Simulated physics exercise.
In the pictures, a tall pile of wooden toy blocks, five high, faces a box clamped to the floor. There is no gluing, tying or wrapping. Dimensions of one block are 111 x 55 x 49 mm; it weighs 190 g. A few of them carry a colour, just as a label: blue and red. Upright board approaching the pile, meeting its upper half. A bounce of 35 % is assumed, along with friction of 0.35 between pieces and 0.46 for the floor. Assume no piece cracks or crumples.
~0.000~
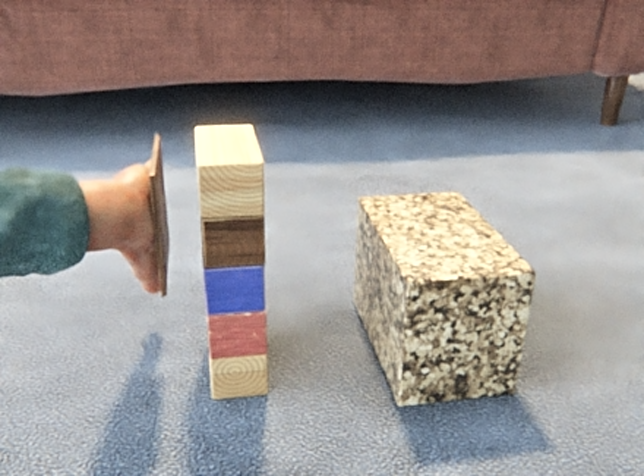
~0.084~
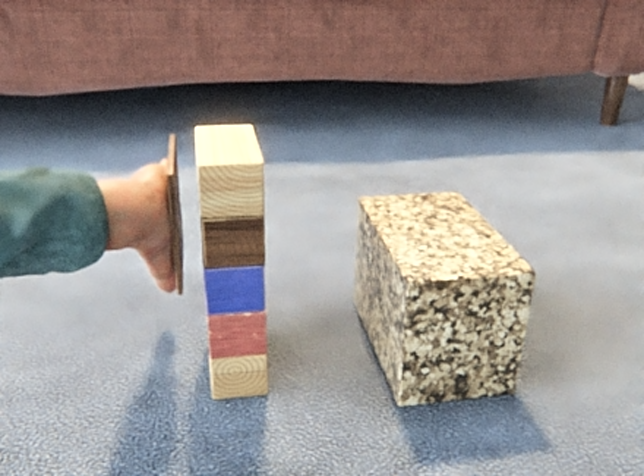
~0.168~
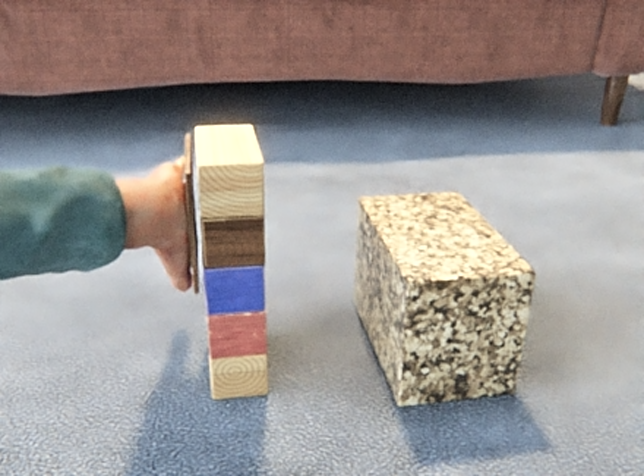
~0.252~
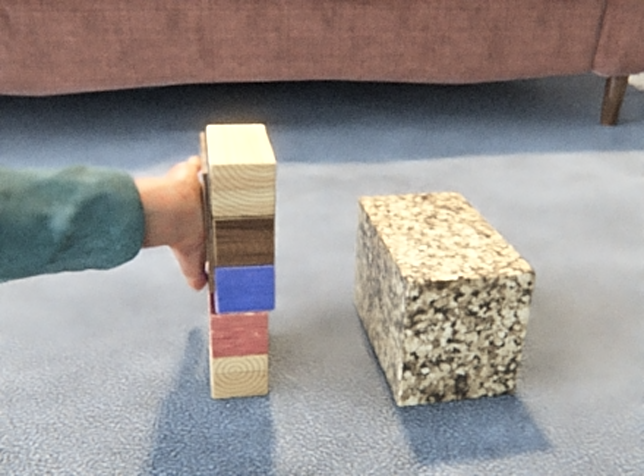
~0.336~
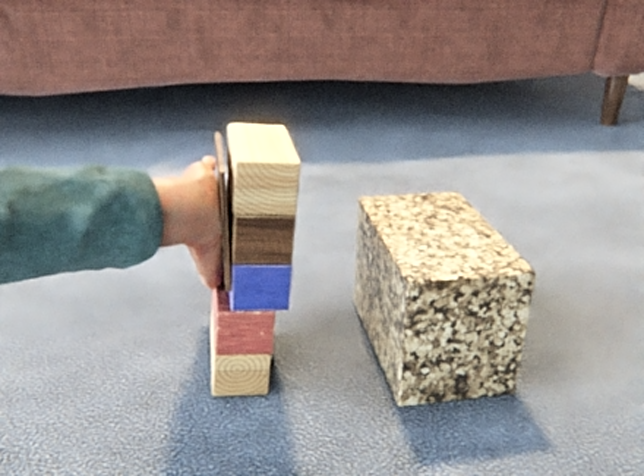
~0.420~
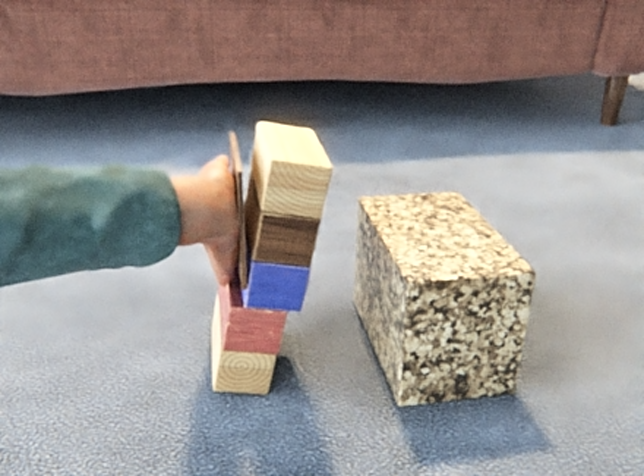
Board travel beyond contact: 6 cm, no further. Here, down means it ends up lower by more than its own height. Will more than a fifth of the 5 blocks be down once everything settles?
Yes.
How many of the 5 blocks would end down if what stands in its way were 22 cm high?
Count at the end: 0.
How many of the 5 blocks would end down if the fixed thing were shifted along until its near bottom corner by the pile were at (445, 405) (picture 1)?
I reckon the answer is 3.
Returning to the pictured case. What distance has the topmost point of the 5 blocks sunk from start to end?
By about 5 cm, start to end.
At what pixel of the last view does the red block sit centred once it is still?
Last frame, centre at roughly (298, 338).
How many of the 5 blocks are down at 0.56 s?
0 by then.
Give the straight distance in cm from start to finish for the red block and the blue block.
Red ends up 8 cm away; blue ends up 16 cm away.
Around 0.56 s, none of the 5 blocks down, 5 disturbed; blue block tipped 26°; red block tipped 26°.
Around 0.76 s, 2 of the 5 blocks down; blue block tipped 56°, 49 mm lower; red block tipped 56°, 21 mm lower.
Finally (1.7 s), 3 of the 5 blocks down; red block on its side; blue block on its side. That is 60 per cent. Seen by the last camera, middles, red block near (298, 339), blue block near (349, 334).
